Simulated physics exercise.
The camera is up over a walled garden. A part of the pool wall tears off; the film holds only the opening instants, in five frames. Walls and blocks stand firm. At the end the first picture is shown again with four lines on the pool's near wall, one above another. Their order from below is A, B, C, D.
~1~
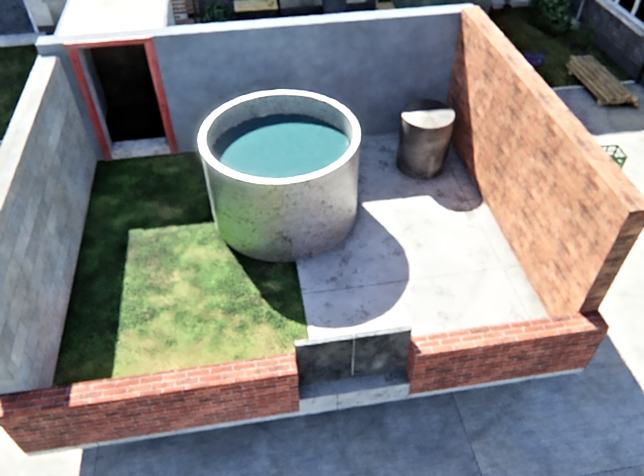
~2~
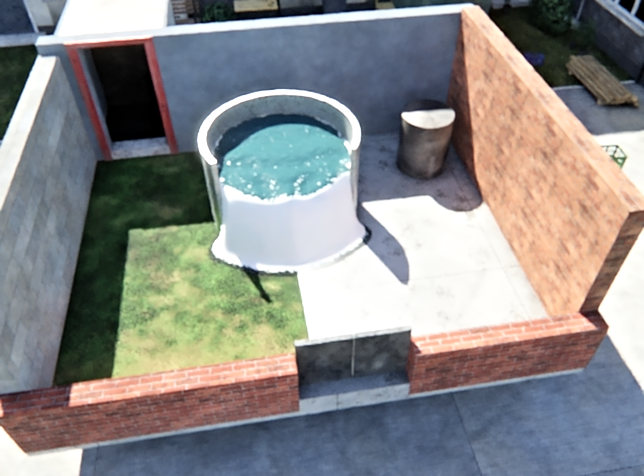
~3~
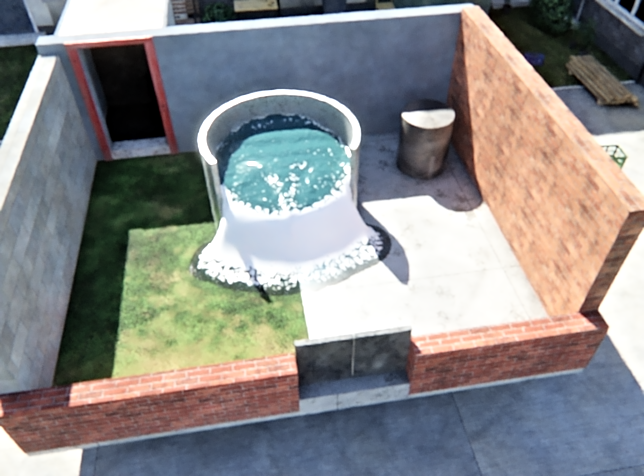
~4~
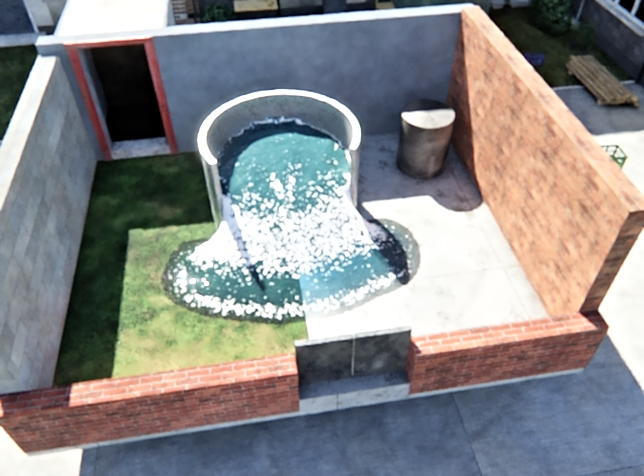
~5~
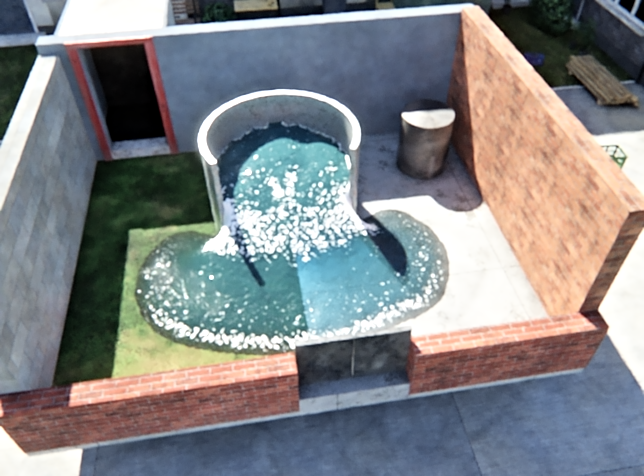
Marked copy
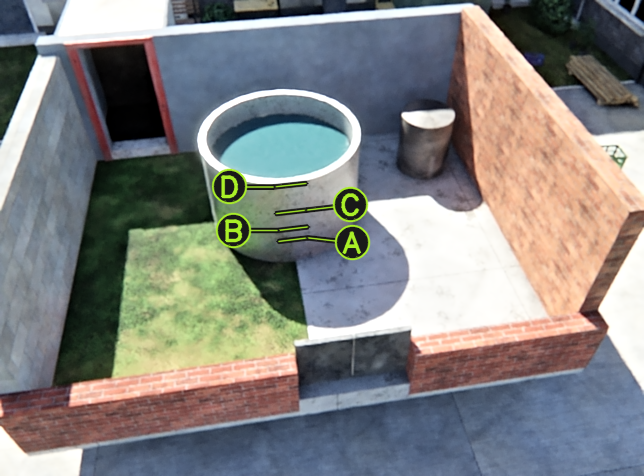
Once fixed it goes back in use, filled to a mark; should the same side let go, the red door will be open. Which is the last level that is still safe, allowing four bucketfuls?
C will do.
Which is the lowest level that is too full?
D.
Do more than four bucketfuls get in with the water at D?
Yes, that goes wrong.
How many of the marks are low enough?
Three of the four.
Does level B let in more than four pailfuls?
No.
In lime, A at (293, 239); B at (292, 228); C at (291, 211); D at (289, 185); from the bottom up A, B, C, D.
For level A, nothing gets over.
For level B, nothing gets over.
For level C, a splash gets over, under a bucket.
For level D, about 9 bucketfuls get in.
